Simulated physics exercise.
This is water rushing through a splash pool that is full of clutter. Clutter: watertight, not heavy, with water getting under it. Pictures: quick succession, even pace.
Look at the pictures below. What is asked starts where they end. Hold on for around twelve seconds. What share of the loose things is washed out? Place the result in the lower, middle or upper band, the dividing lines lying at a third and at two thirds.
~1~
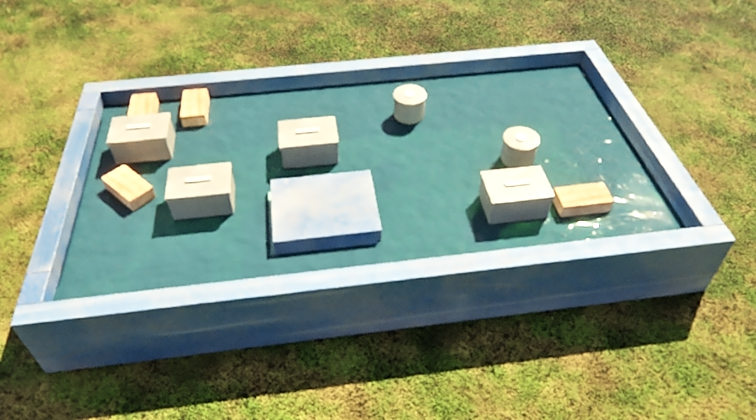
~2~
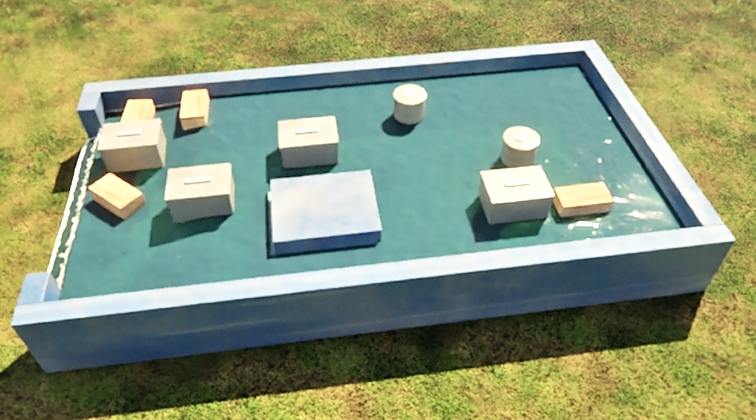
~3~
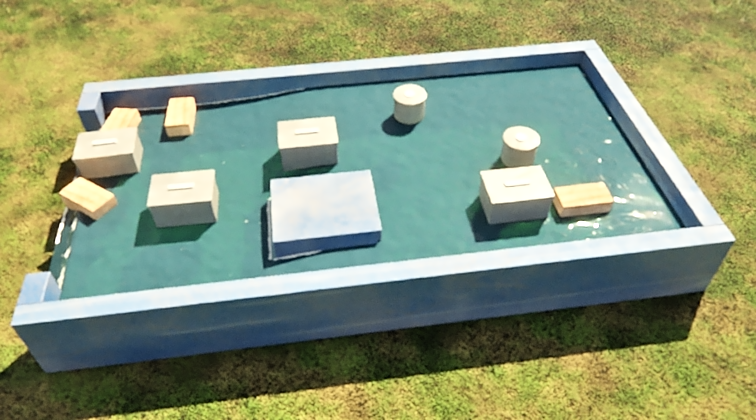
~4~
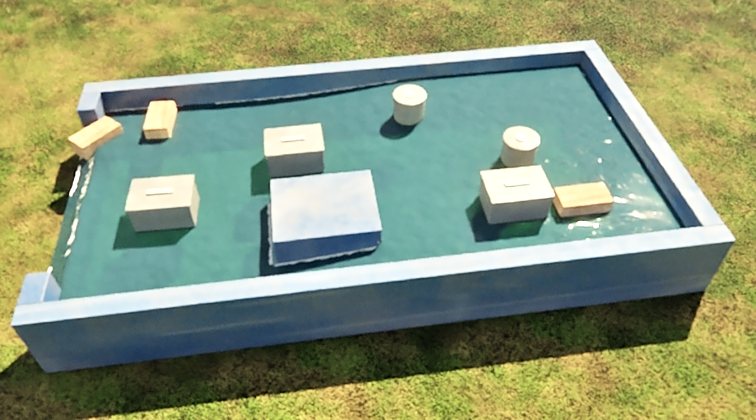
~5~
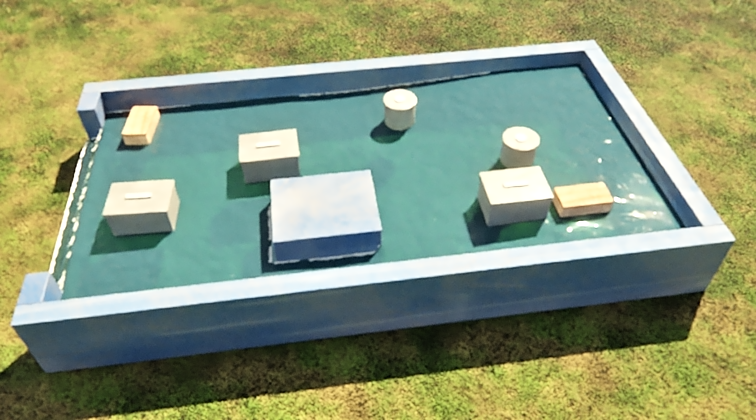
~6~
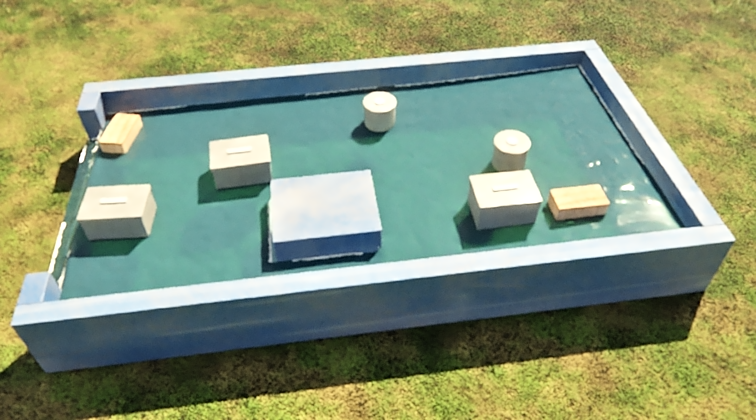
Two thirds and higher.
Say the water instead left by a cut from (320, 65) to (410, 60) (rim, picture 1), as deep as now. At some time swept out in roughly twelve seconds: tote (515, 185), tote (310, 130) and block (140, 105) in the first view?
Each object, in the order asked: Not flushed / flushed / not flushed.
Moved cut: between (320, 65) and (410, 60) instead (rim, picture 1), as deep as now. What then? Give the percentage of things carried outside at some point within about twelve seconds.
By my count, 30 percent.
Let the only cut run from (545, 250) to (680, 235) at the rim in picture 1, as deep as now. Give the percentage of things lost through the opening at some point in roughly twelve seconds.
It comes to some 30 per cent of the lot.
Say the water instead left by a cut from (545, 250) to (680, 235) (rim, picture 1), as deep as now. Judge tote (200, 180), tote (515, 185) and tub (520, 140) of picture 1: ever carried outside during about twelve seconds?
Result by object, in the order asked: Not flushed / flushed / flushed.
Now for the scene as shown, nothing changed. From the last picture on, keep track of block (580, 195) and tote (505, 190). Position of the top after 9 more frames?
Roughly (529, 209) and roughly (436, 196).
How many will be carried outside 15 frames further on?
6.
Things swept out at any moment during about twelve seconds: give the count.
The figure is 7.
A moment on, 5 of 10 are out; 5 afloat.
Next, 6 of 10 are out; 4 afloat.
Later, 6 of 10 are out; 4 afloat.
In the end, 7 of 10 are out; 3 afloat.
